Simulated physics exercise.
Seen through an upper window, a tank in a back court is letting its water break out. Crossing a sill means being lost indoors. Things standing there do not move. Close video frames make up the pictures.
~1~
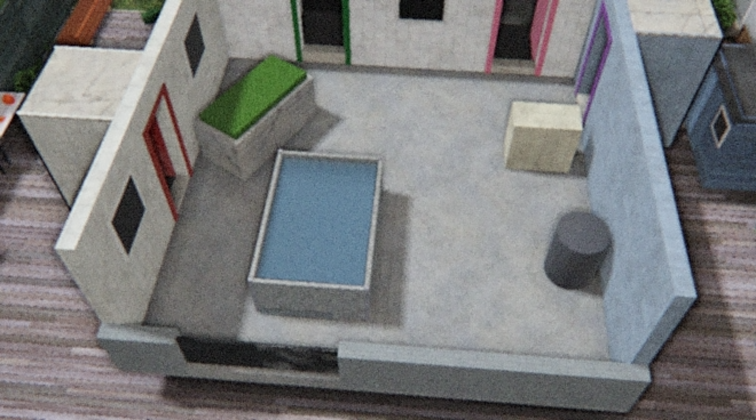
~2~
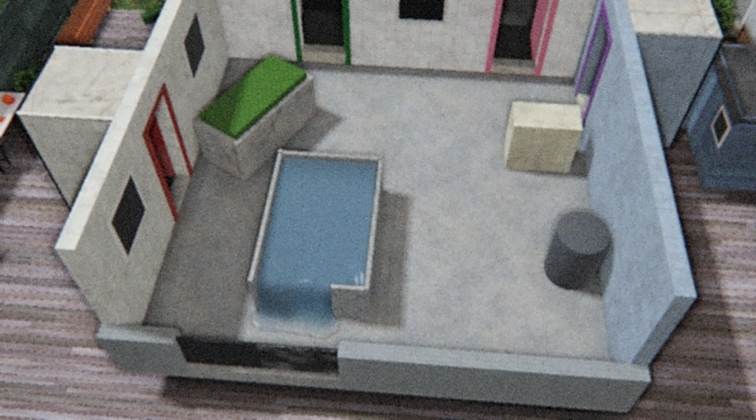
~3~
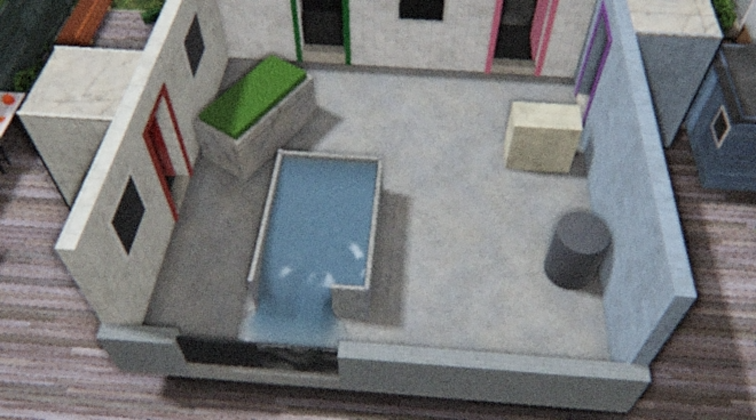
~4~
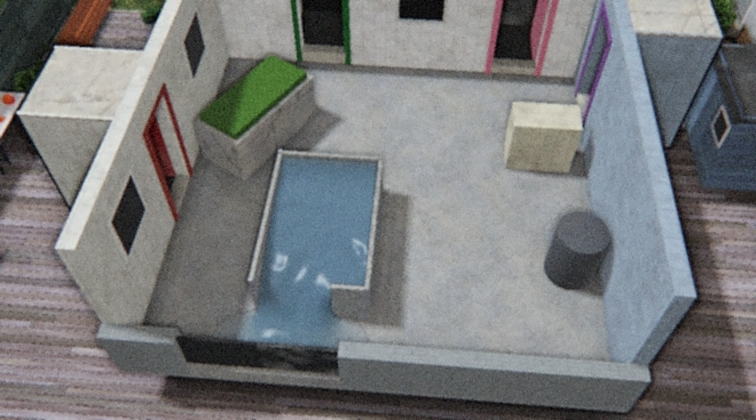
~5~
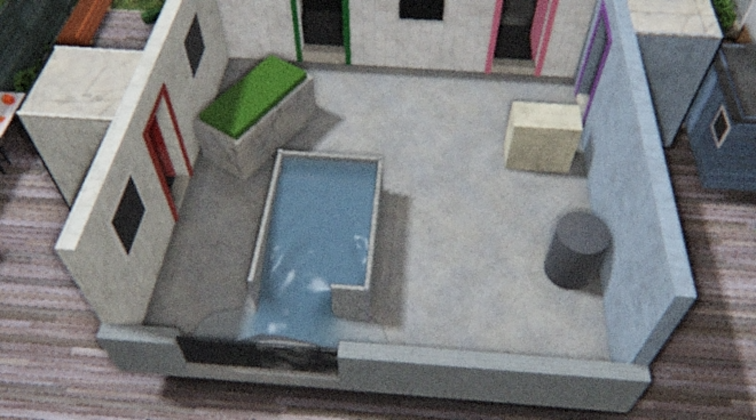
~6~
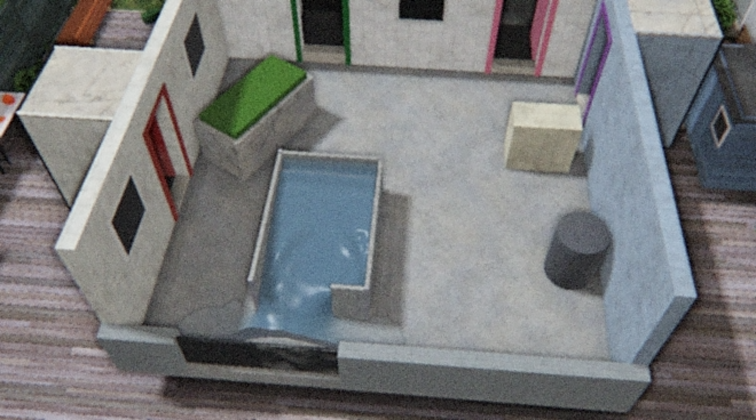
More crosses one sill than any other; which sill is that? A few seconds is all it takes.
The red one.
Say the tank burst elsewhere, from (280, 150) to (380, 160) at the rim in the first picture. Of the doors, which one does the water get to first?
First comes the green one.
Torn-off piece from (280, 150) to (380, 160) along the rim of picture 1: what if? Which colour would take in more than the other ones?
That would be the purple door, I think.
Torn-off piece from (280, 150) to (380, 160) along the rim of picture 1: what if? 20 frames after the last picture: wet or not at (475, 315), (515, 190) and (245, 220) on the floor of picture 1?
Point by point, in the order asked: Bare, bare, waterlogged.
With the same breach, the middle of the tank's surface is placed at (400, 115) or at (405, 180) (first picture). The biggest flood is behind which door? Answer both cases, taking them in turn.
In the first try it is the one in red, in the second the red door.
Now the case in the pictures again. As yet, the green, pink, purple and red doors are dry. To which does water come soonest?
That'd be the door marked red, I think.
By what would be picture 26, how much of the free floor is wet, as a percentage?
About 55 percent.
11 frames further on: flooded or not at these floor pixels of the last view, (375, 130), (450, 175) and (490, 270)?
Point by point, in the order given: High and dry; high and dry; inundated.
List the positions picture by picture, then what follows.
The first picture shows still water in the tank at (321, 218).
In the second picture, water pours out at (295, 300) and has run to (254, 315).
In the third picture, water pours out at (296, 302) and has run to a hidden place.
In the fourth picture, the front is at a hidden place, out from the gap at (296, 303).
In the fifth picture, water pours out at (296, 303) and has run to a hidden place.
In the sixth picture, the front is at a hidden place, out from the gap at (296, 303).
A moment on, water covers 20 % of the floor; green door not reached, purple door not reached, pink door not reached, red door not reached.
Next, water covers 35 % of the floor; green door not reached, purple door not reached, pink door not reached, red door wet at the sill, nothing in.
Then, water covers 55 % of the floor; green door not reached, purple door not reached, pink door not reached, red door a trickle in.
Later, water covers 90 % of the floor; green door wet at the sill, nothing in, purple door wet at the sill, nothing in, pink door wet at the sill, nothing in, red door a lot in.
In the end, water covers 100 % of the floor; green door wet at the sill, nothing in, purple door wet at the sill, nothing in, pink door wet at the sill, nothing in, red door a lot in; the red door has let in the most.
